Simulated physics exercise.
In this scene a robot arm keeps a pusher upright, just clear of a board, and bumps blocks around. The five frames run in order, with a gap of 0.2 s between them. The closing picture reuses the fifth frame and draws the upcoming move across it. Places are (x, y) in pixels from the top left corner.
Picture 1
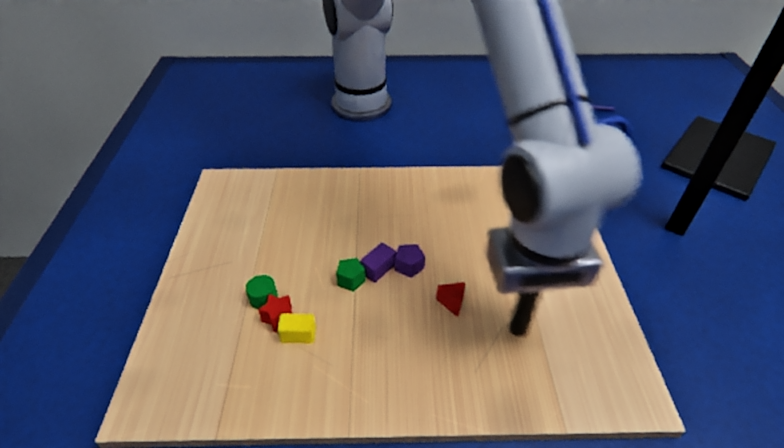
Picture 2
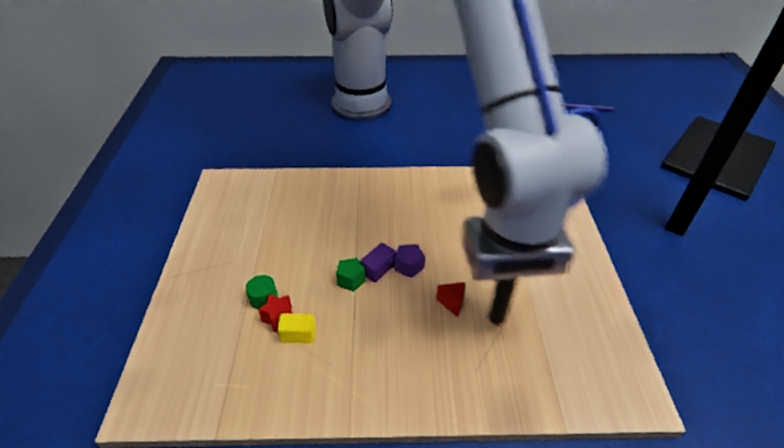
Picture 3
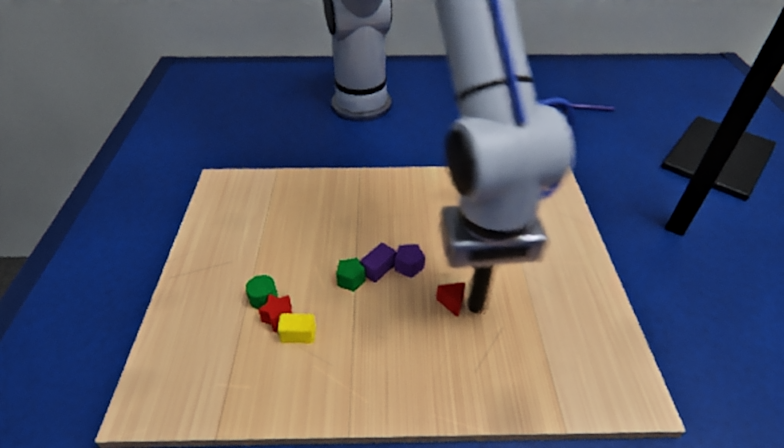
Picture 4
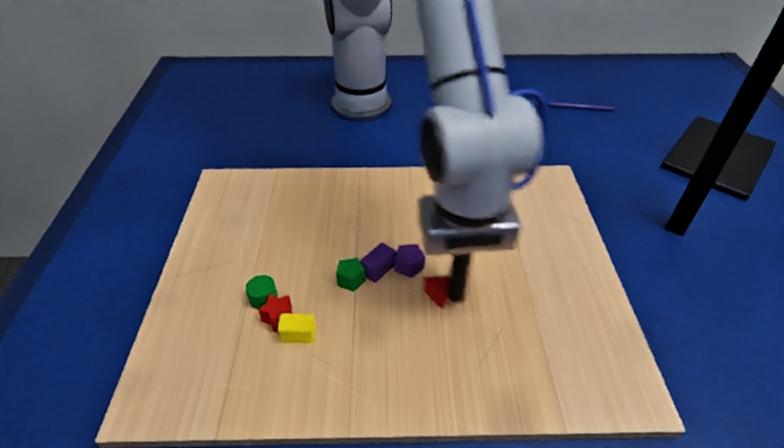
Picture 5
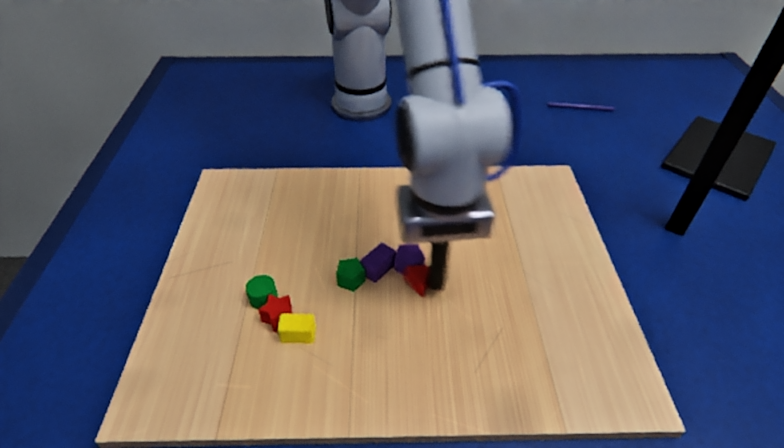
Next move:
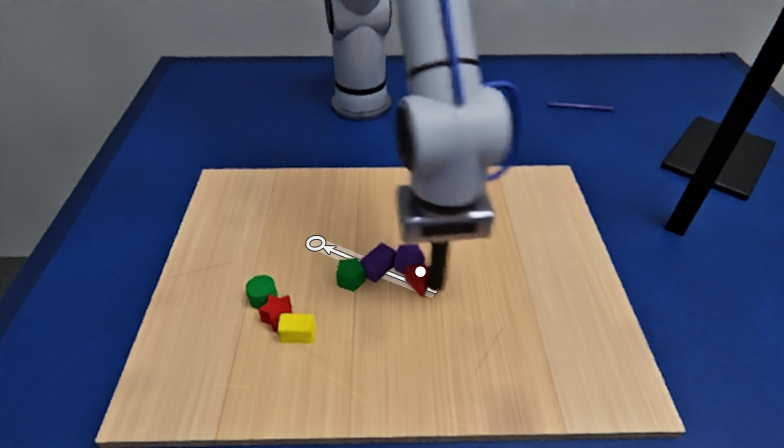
At first, a robot arm holds a dark pusher at the right of a wooden board, apart from the scattered colored blocks. It sweeps left and slightly away toward the red triangular block, then nudges that block up beside the purple pentagon, while the other blocks stay in place.
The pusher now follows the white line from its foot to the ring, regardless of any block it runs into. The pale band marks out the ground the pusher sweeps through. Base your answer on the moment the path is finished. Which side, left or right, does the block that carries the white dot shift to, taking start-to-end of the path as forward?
It is displaced to the left.
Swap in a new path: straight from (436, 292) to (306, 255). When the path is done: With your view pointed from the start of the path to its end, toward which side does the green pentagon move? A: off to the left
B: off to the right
Choice A: Off to the left.
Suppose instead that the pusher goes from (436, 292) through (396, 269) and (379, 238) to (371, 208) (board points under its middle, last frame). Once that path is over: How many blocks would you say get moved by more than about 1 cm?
Three or more blocks.
Path on the board, from (436, 292) directly to (316, 243); the dot is on the red triangular block.
On the path given first. One third of the way, pusher at (393, 268); green pentagon at (346, 268); purple oblong at (368, 250), turned 15° clockwise; purple pentagon at (403, 247), turned 55° clockwise; red triangular block at (375, 264), turned 35° anticlockwise.
Two thirds of the way, pusher at (352, 252); green pentagon at (336, 271), turned 40° anticlockwise; purple oblong at (347, 233), turned 45° clockwise; purple pentagon at (403, 247), turned 60° clockwise; red triangular block at (336, 253), turned 55° anticlockwise.
At the end, pusher at (315, 237); green pentagon at (336, 271), turned 40° anticlockwise; purple oblong at (343, 226), turned 75° clockwise; purple pentagon at (403, 247), turned 60° clockwise; red triangular block at (330, 253), turned 80° anticlockwise.
